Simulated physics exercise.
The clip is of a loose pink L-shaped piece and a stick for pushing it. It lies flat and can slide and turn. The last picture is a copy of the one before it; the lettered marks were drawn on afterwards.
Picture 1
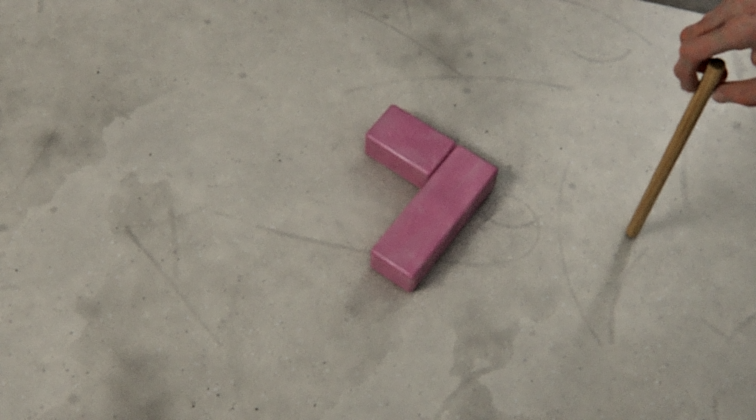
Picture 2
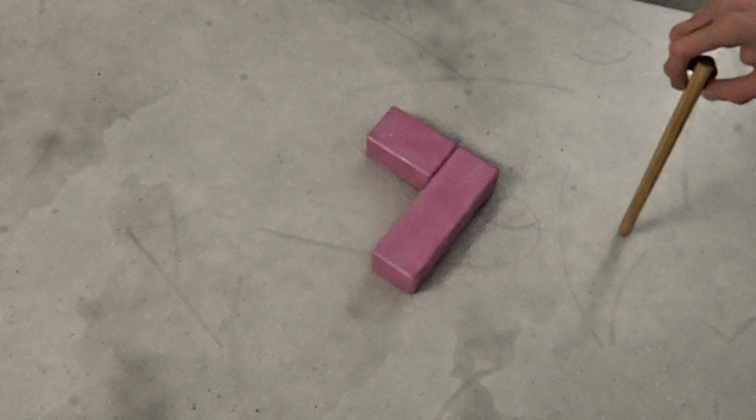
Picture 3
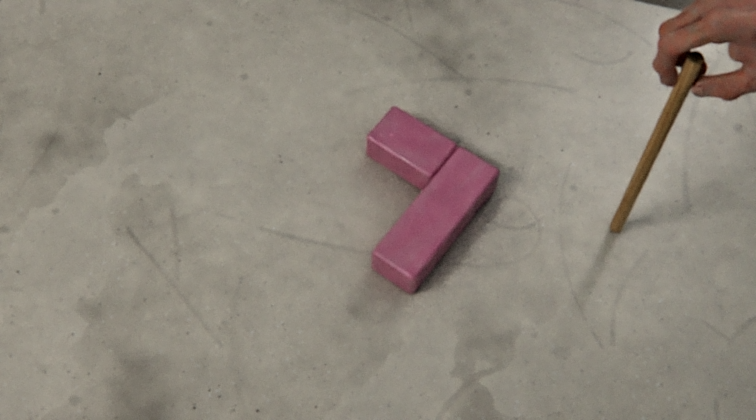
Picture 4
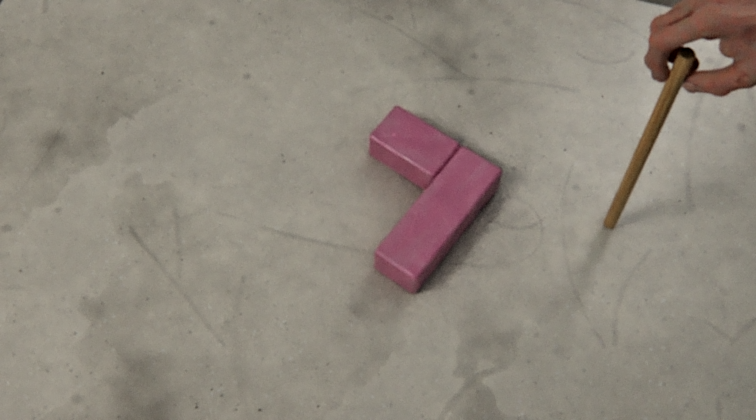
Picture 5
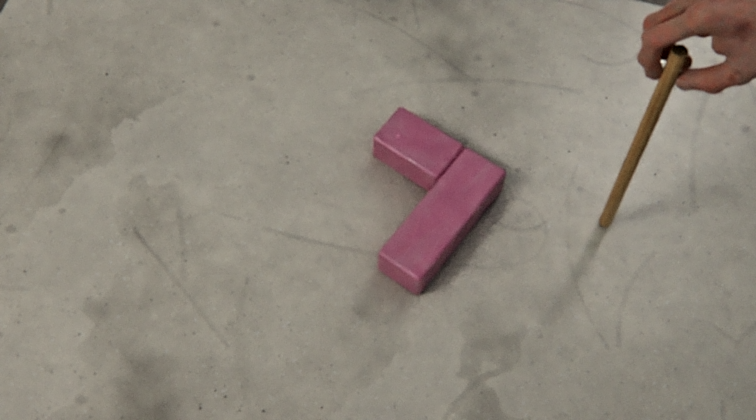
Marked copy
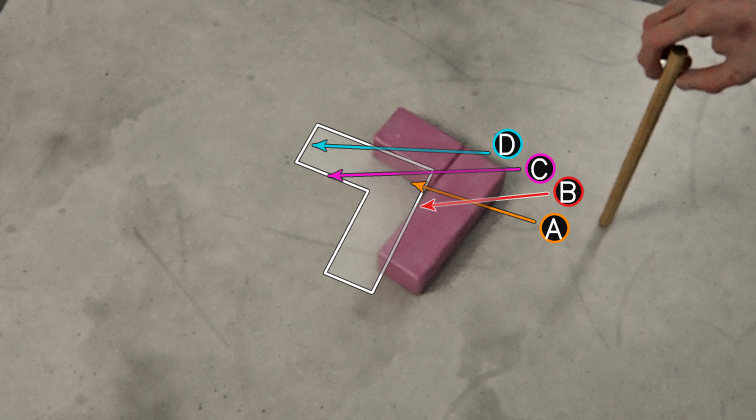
A pink L-shaped piece lies flat near the middle of a stained, scratched grey surface, seen from above at an angle. At the upper right, a hand holds a slanting wooden stick, its lower tip to the right of the piece. The hand and stick move a short way left without touching the piece, which stays put on the surface while the whole view shifts very slightly.
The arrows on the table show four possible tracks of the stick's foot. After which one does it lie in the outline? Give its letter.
Take B.
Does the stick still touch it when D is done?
No.
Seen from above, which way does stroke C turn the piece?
Anticlockwise.
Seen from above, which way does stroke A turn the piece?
On that stroke, anticlockwise.
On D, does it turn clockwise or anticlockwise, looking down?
Anticlockwise.
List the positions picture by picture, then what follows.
The first picture shows pink L-shaped piece (436, 208).
The second picture shows pink L-shaped piece (437, 210).
The third picture shows pink L-shaped piece (437, 210).
The fourth picture shows pink L-shaped piece (440, 209).
The fifth picture shows pink L-shaped piece (444, 211).
On the marked copy, A from (535, 222) to (412, 183); B from (548, 194) to (422, 206); C from (519, 169) to (329, 176); D from (489, 153) to (314, 145).
Taking B. A third of the way, foot of the stick (501, 200), piece (443, 210).
Two thirds of the way, foot of the stick (455, 204), piece (417, 203).
When it is over, foot of the stick (422, 207), piece (381, 203); it fills the outline.
As for the rest, A leaves the piece out of the outline, at (381, 197); C leaves the piece out of the outline, at (403, 240); D leaves the piece out of the outline, at (431, 219).
